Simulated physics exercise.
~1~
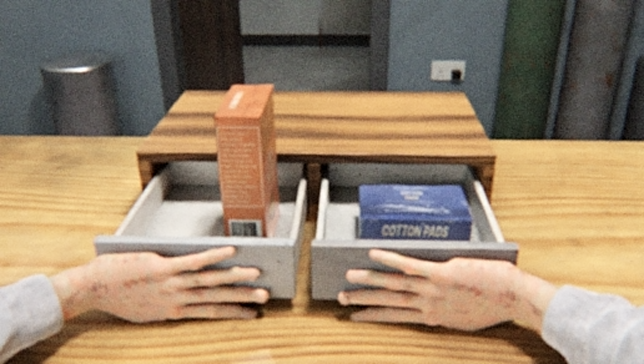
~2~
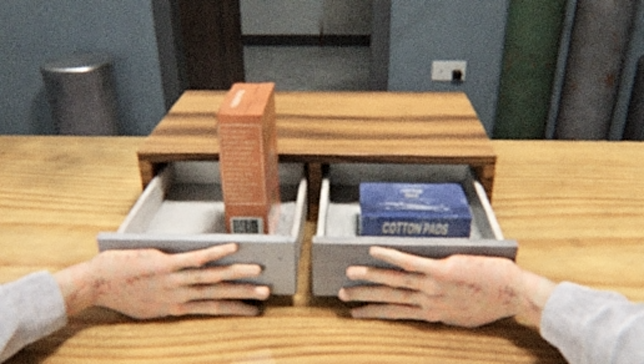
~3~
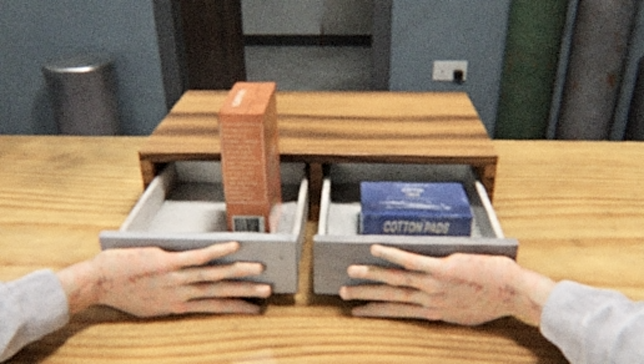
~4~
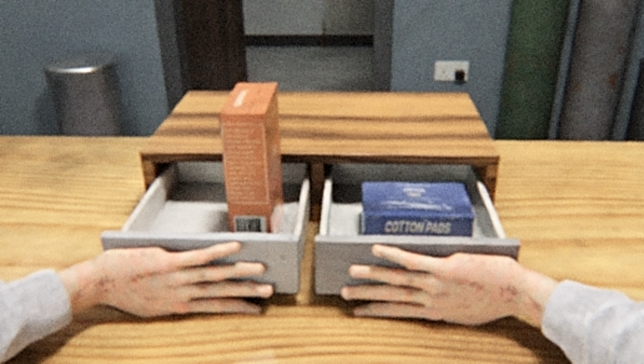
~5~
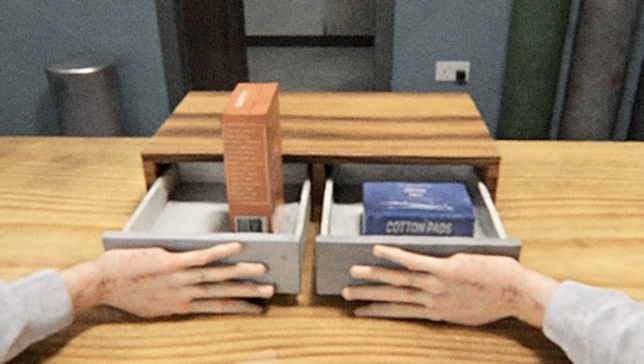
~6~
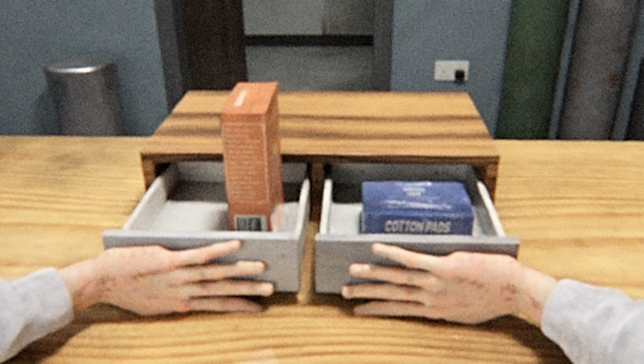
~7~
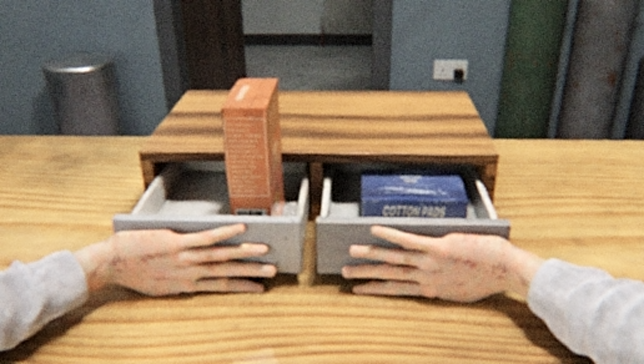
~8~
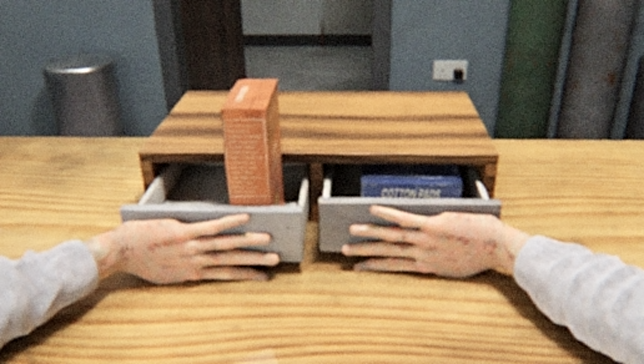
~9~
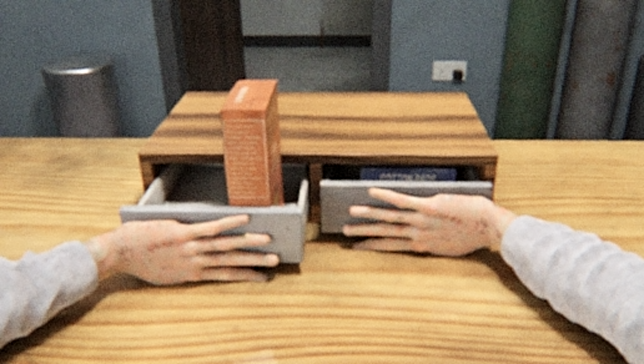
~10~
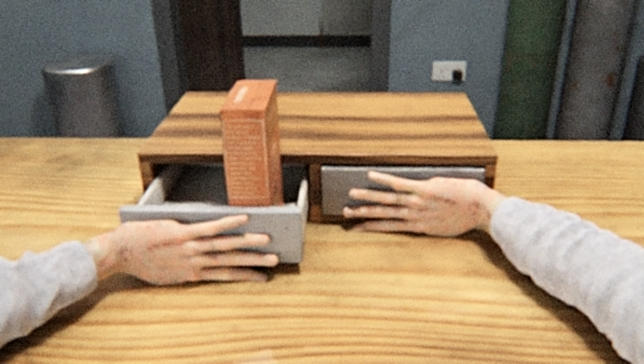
On a wooden table, two hands push the open drawers of a low cabinet, the left holding an upright orange box and the right a blue box of cotton pads; both slide inward, then the left stops ajar while the right shuts flush, hiding its box.
